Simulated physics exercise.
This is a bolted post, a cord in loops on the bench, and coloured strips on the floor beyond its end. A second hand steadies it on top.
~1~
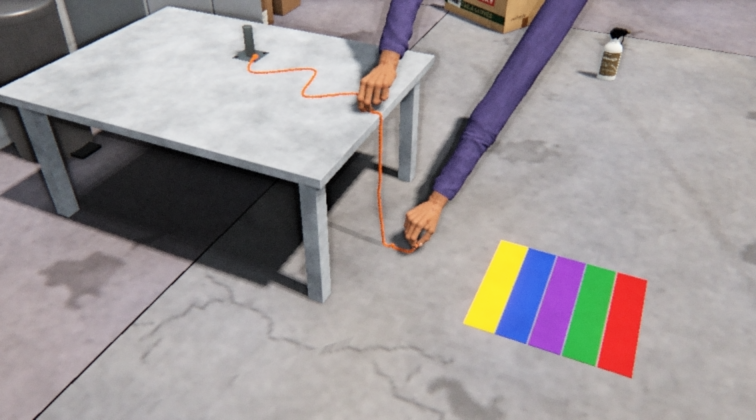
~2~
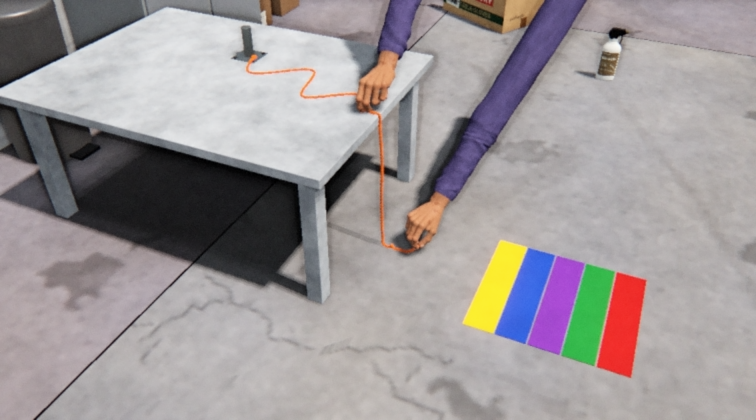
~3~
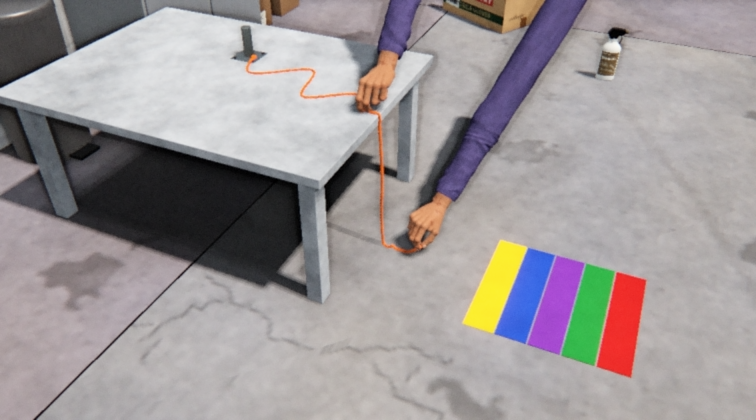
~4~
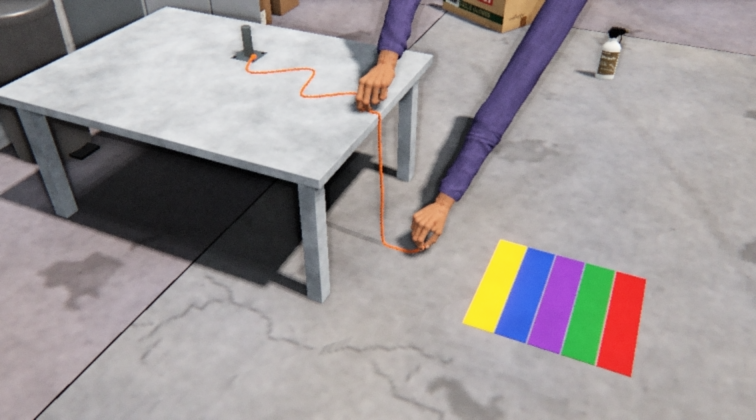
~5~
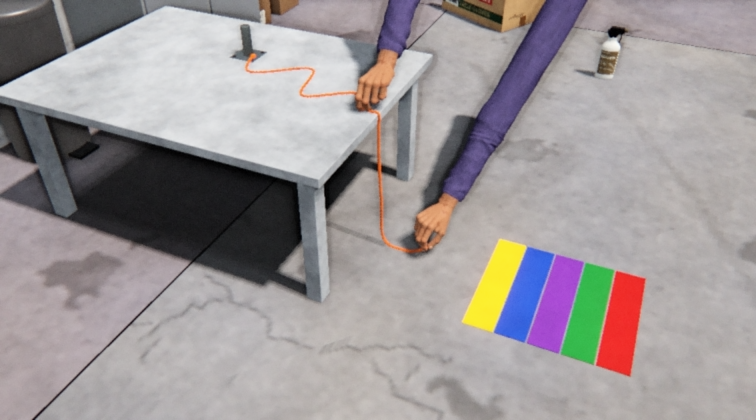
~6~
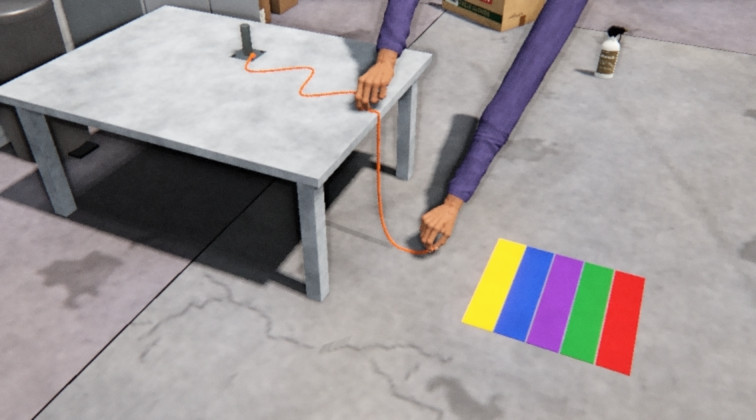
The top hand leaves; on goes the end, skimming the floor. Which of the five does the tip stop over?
The end stops over the red strip.
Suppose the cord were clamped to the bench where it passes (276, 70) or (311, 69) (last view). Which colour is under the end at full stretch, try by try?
Taking them in turn: Green; green.
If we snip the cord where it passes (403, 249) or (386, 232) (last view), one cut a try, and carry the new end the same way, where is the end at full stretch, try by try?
In that order: (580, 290) and (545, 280).
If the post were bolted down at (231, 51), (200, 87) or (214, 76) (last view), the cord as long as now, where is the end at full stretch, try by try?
Near (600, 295), (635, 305) and (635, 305).
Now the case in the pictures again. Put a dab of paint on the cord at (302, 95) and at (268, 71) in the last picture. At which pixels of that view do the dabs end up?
At (377, 100), then (295, 70).
Early on, end near (562, 286); over purple.
Midway, end near (604, 298); over green.
At the end of the slack, end near (631, 306); over red. It gets as far as the red strip.
